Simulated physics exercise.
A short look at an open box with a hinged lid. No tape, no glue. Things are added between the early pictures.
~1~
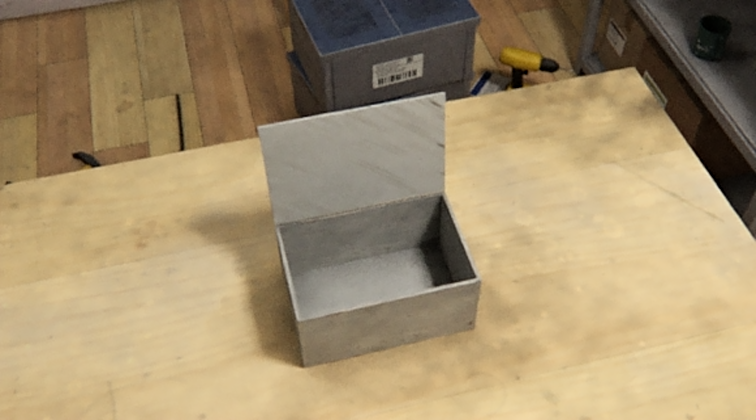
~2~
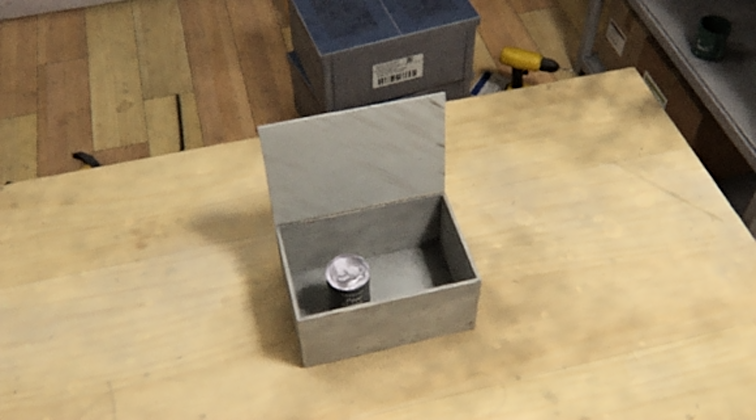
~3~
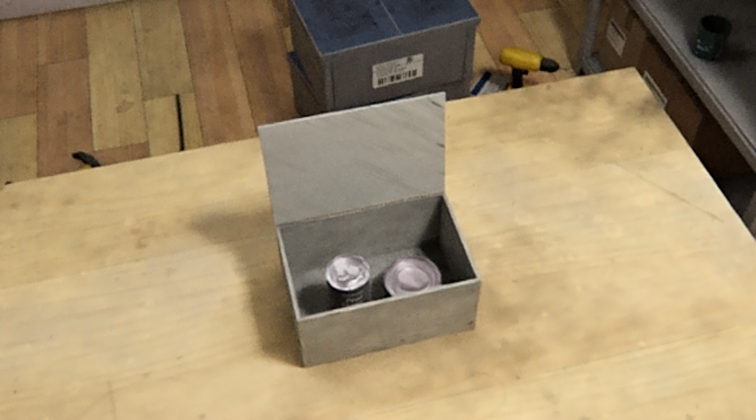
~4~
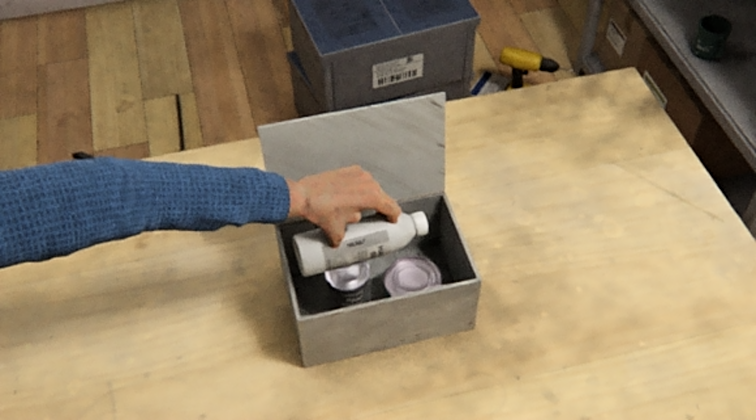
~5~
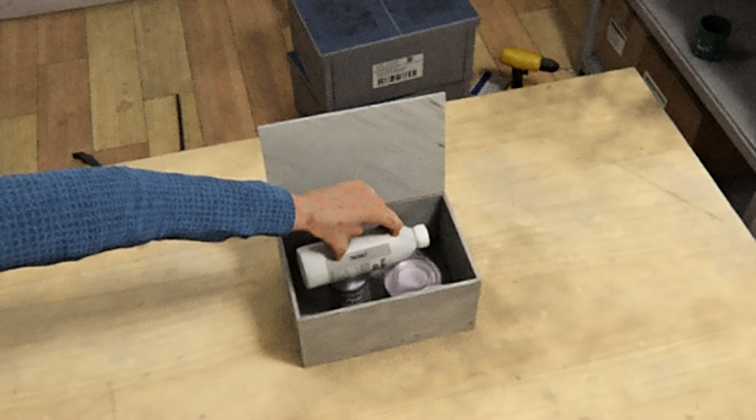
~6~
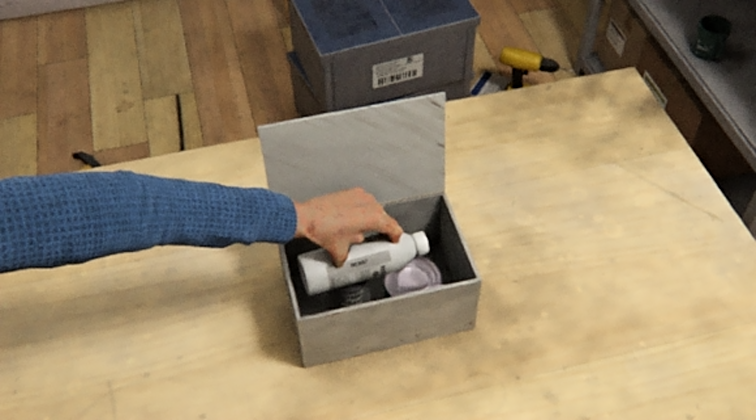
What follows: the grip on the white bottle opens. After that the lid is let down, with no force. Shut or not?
It stays ajar.
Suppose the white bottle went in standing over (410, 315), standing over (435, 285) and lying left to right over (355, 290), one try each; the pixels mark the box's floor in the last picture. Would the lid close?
In the first case it stays ajar; in the second case it is held up; in the third case it shuts flat.
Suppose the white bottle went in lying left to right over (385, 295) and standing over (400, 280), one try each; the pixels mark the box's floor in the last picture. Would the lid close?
First, it sits on the rim; second, it is held up.
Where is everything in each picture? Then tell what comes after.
In the first picture, the last thing is not in view yet.
In the second picture, the last thing is not in view yet.
In the third picture, the last thing is not in view yet; turquoise tub (413, 289).
In the fourth picture, on its way; white bottle (362, 239); turquoise tub (413, 289).
In the fifth picture, on its way; white bottle (365, 252); turquoise tub (413, 289).
In the sixth picture, put in, still held; white bottle (365, 259).
Then, 1.30 s later than the last frame, lid 77° above the rim.
Then, 1.90 s later than the last frame, lid 40° above the rim.
Then, 3.50 s later than the last frame, lid 23° above the rim.
When it is over, lid 22° above the rim; all 3 as before. End places, in pixels of the last picture, white bottle near (365, 260).
